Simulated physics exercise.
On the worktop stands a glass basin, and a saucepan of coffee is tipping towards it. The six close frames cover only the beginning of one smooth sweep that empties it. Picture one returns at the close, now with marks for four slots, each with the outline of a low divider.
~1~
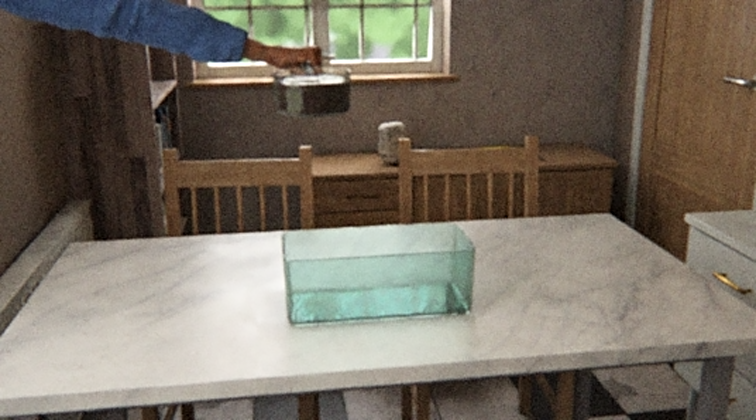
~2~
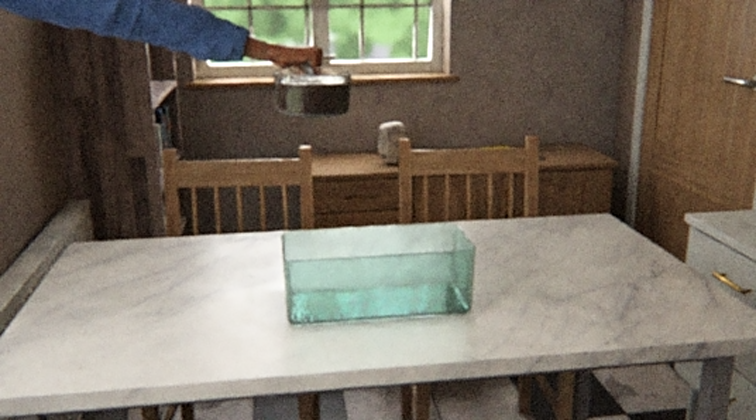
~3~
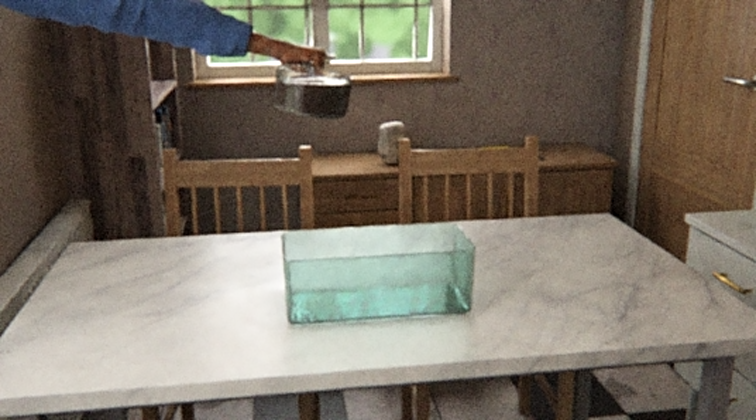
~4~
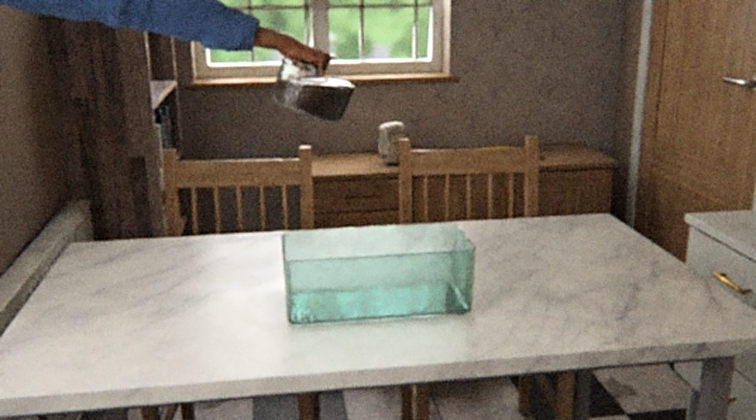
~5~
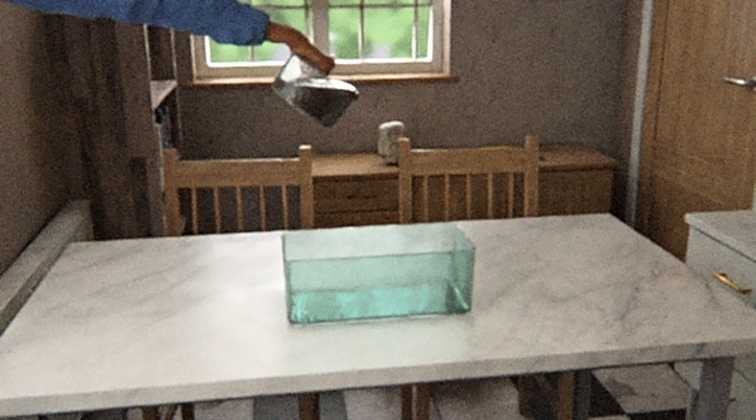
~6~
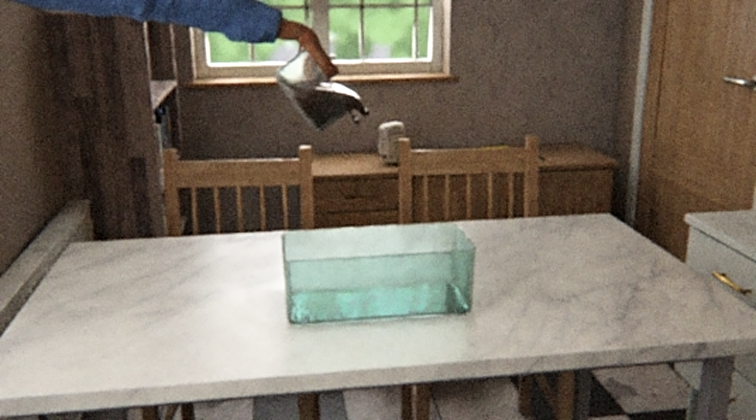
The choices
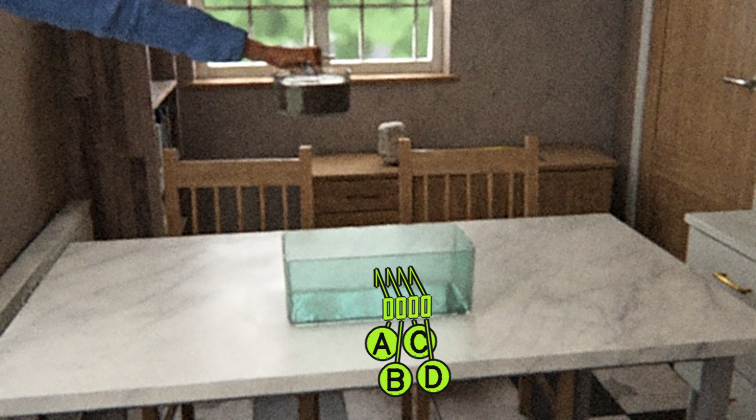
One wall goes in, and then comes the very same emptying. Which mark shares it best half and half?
Place B.
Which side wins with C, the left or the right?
The left side.
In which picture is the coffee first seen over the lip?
In picture 5.
On the marked copy, A at (388, 322); B at (401, 321); C at (414, 320); D at (426, 319).
Choosing A, about 35 % ends left of the wall and 61 % right of it; 5 % is lost outside.
Choosing B, about 50 % ends left of the wall and 46 % right of it; 5 % is lost outside.
Choosing C, about 69 % ends left of the wall and 21 % right of it; 10 % is lost outside.
Choosing D, about 86 % ends left of the wall and 7 % right of it; 7 % is lost outside.
